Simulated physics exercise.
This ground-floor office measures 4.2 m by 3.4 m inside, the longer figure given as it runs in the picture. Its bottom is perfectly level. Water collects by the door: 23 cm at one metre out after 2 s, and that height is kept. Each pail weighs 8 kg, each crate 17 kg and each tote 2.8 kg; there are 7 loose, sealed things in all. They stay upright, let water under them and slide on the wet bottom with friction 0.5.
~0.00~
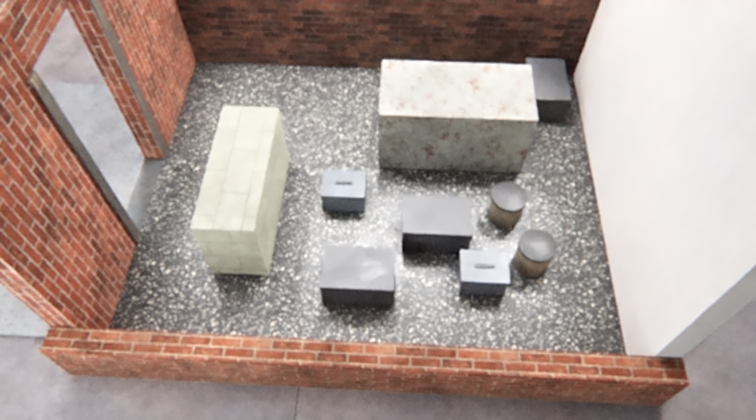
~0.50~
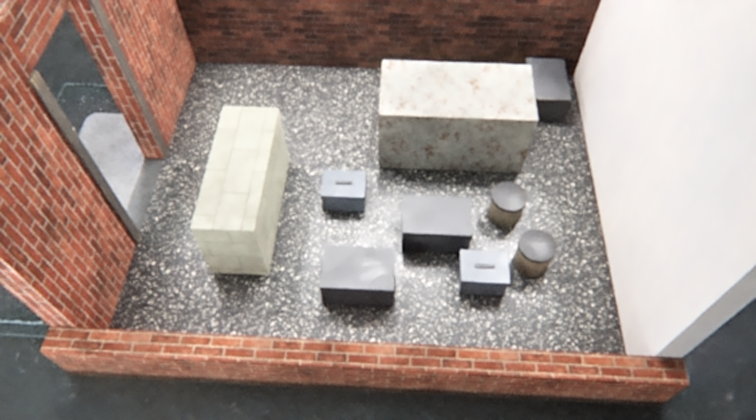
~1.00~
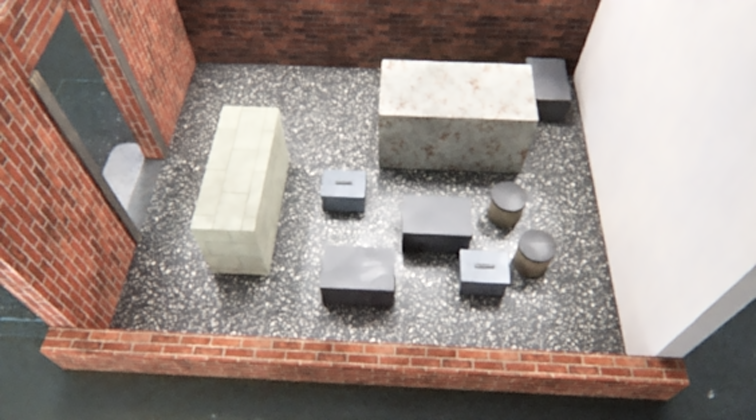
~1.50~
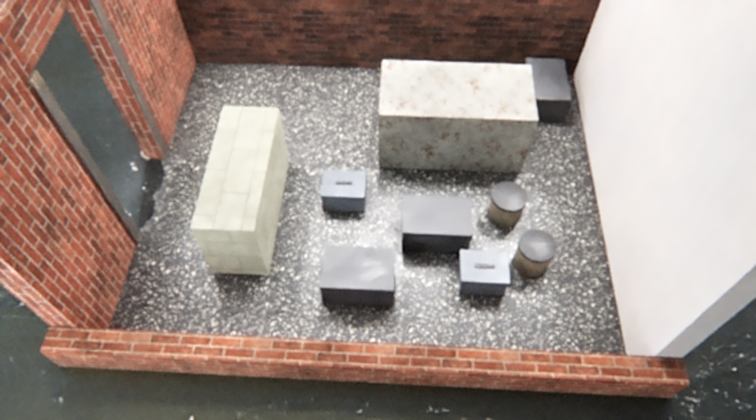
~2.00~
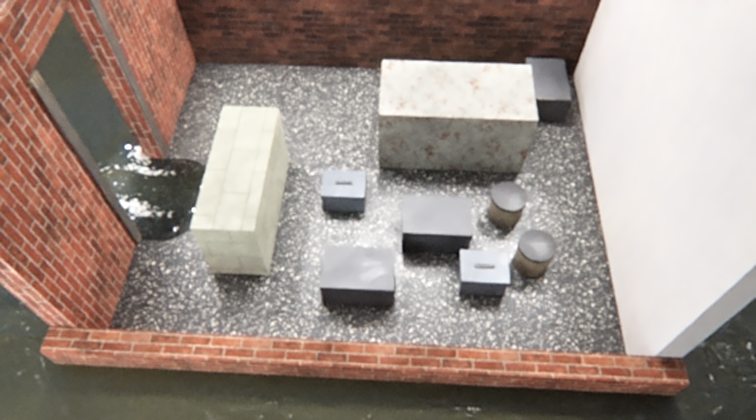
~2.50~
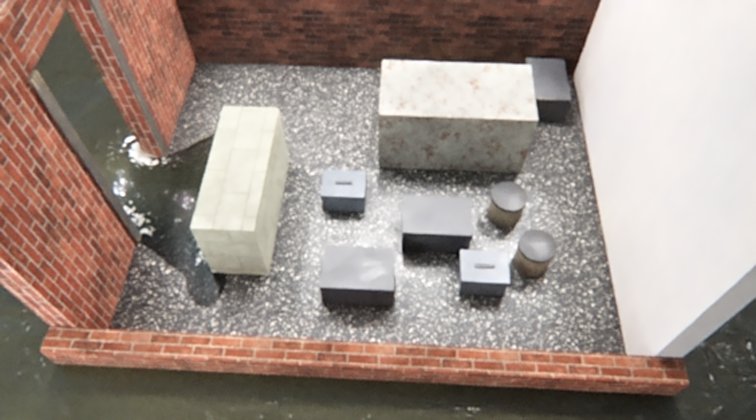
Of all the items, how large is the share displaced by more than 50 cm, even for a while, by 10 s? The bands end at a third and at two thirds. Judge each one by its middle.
Most likely only a small minority gets moved that far.
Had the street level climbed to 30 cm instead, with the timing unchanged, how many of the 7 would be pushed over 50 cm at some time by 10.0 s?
So the tally would be 5.
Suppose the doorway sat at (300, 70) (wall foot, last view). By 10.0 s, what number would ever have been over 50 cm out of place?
Then the count would be 4.
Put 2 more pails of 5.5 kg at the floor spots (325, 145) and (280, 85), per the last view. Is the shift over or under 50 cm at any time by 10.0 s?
Inside the limit, then above the limit.
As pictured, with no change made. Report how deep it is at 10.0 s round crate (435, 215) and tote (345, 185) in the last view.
I'd estimate 5 cm for the first and 4 cm for the second.
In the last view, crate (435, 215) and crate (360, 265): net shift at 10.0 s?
0 cm, 0 cm.
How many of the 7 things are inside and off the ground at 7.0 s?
Answer: 1.
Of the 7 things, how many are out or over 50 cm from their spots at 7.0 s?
I make it 0 by then.
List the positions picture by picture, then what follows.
In the first picture, a pail at (538, 245), on the bottom; a crate at (437, 215) rests on the ground; 0.0 m2 under water; 0 of 7 have shifted.
In the second picture, a pail at (538, 245) rests on the ground; a crate at (437, 215) rests on the ground; 0.0 m2 under water; 0 of 7 have shifted.
In the third picture, a pail at (538, 245) rests on the ground; a crate at (437, 215), on the bottom; water covers 0.0 m2; 0 of 7 have shifted.
In the fourth picture, a pail at (538, 245) rests on the ground; a crate at (437, 215), on the bottom; 0.0 m2 under water; 0 of 7 have shifted.
In the fifth picture, a pail at (538, 245), on the bottom; a crate at (437, 215) rests on the ground; 0.6 m2 under water; 0 of 7 have shifted.
In the sixth picture, a pail at (538, 245) rests on the ground; a crate at (437, 215), on the bottom; 1.2 m2 under water; 0 of 7 have shifted.
After 3.5 s 0 of 7 are over 50 cm from their spots; 0 afloat.
After 4.5 s 0 of 7 are over 50 cm from their spots; 0 afloat.
After 7.0 s 0 of 7 are over 50 cm from their spots; 1 afloat.
After 10.0 s 2 of 7 are over 50 cm from their spots, and 2 have been at some point; 3 afloat.
